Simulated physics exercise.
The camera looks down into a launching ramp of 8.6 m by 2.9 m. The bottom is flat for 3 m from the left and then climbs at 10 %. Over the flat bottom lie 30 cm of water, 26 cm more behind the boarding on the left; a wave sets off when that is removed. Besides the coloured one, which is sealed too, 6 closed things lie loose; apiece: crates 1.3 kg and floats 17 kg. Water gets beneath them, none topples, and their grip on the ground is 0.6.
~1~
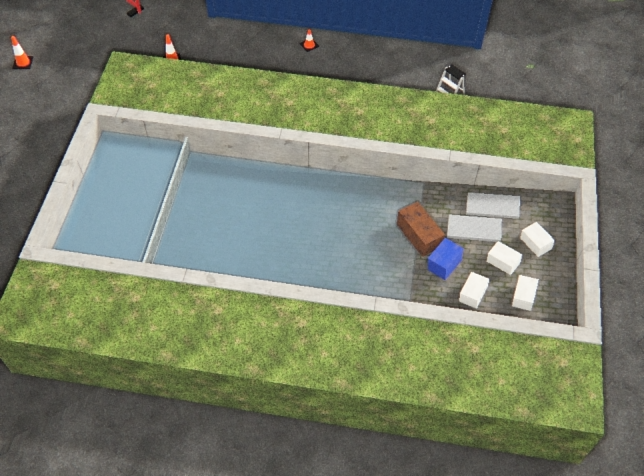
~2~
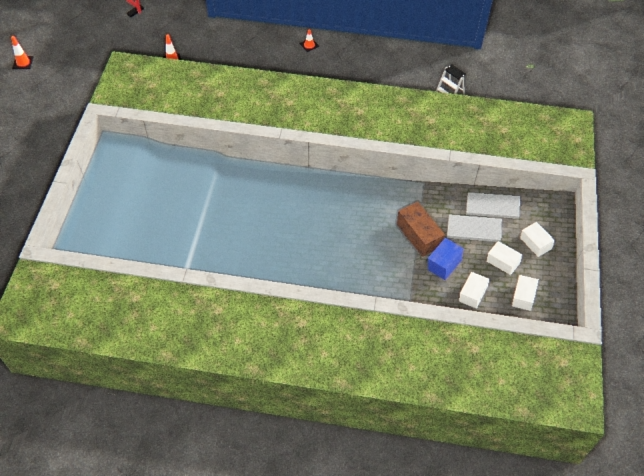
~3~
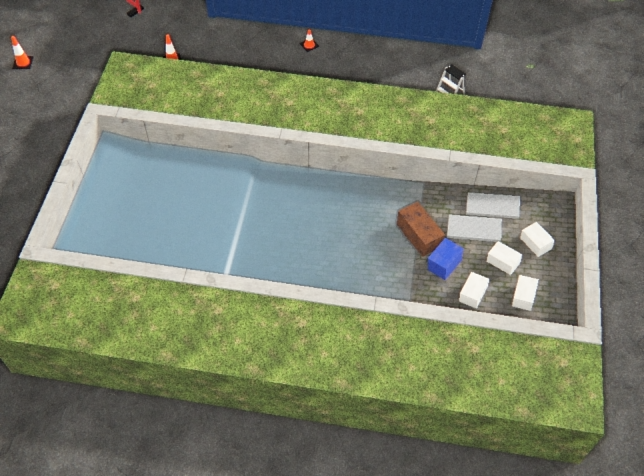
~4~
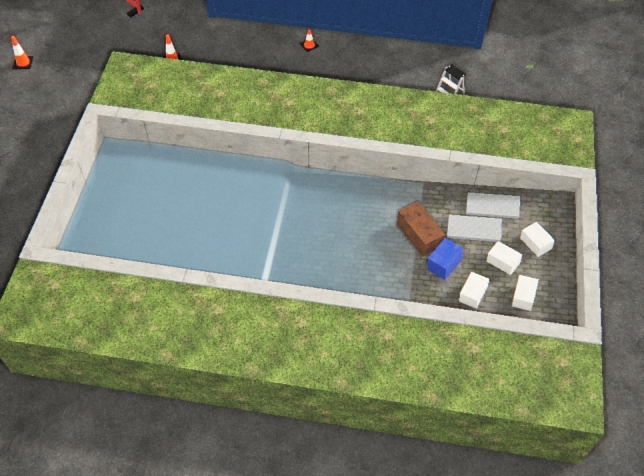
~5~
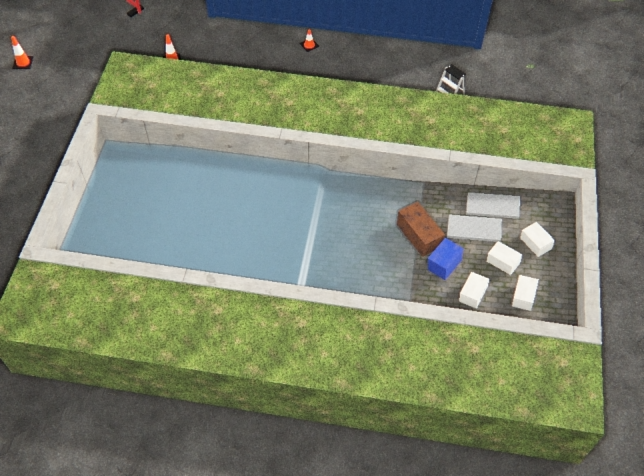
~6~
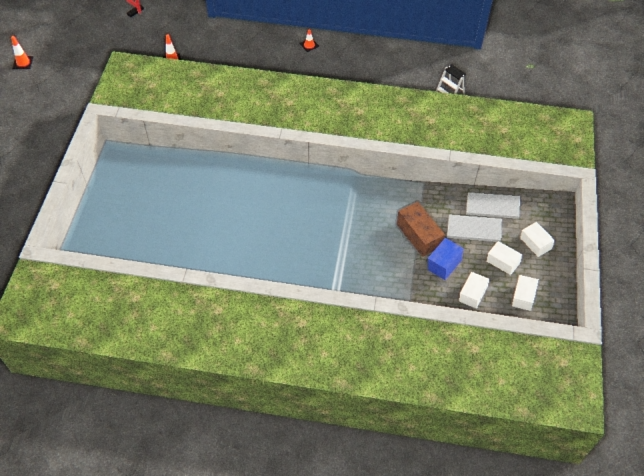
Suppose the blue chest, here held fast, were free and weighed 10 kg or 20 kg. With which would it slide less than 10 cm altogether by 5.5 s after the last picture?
Verdict: Neither load is enough.
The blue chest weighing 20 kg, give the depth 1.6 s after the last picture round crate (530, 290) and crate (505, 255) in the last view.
Roughly 0 and 0 cm.
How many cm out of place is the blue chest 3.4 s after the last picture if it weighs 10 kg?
About 80 cm.
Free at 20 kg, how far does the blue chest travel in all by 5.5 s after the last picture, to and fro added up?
Some 30 cm in all.
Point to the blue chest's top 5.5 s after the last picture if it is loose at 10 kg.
Near (423, 263).
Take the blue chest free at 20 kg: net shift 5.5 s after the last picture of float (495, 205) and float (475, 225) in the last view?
In that order: 200 cm, 60 cm.
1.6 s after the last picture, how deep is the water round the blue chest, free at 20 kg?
Roughly 6 cm.
Then, 0.6 s after the last picture the blue chest would be 0 cm from its start with 10 kg and 0 cm from its start with 20 kg; 0 cm of water round it then.
Then, 1.6 s after the last picture the blue chest would be 50 cm from its start with 10 kg and 19 cm from its start with 20 kg; 6 cm of water round it then.
Then, 3.4 s after the last picture the blue chest would be 78 cm from its start with 10 kg and 24 cm from its start with 20 kg; 8 cm of water round it then.
Then, 5.5 s after the last picture the blue chest would be 44 cm from its start with 10 kg and 17 cm from its start with 20 kg; 5 cm of water round it then.
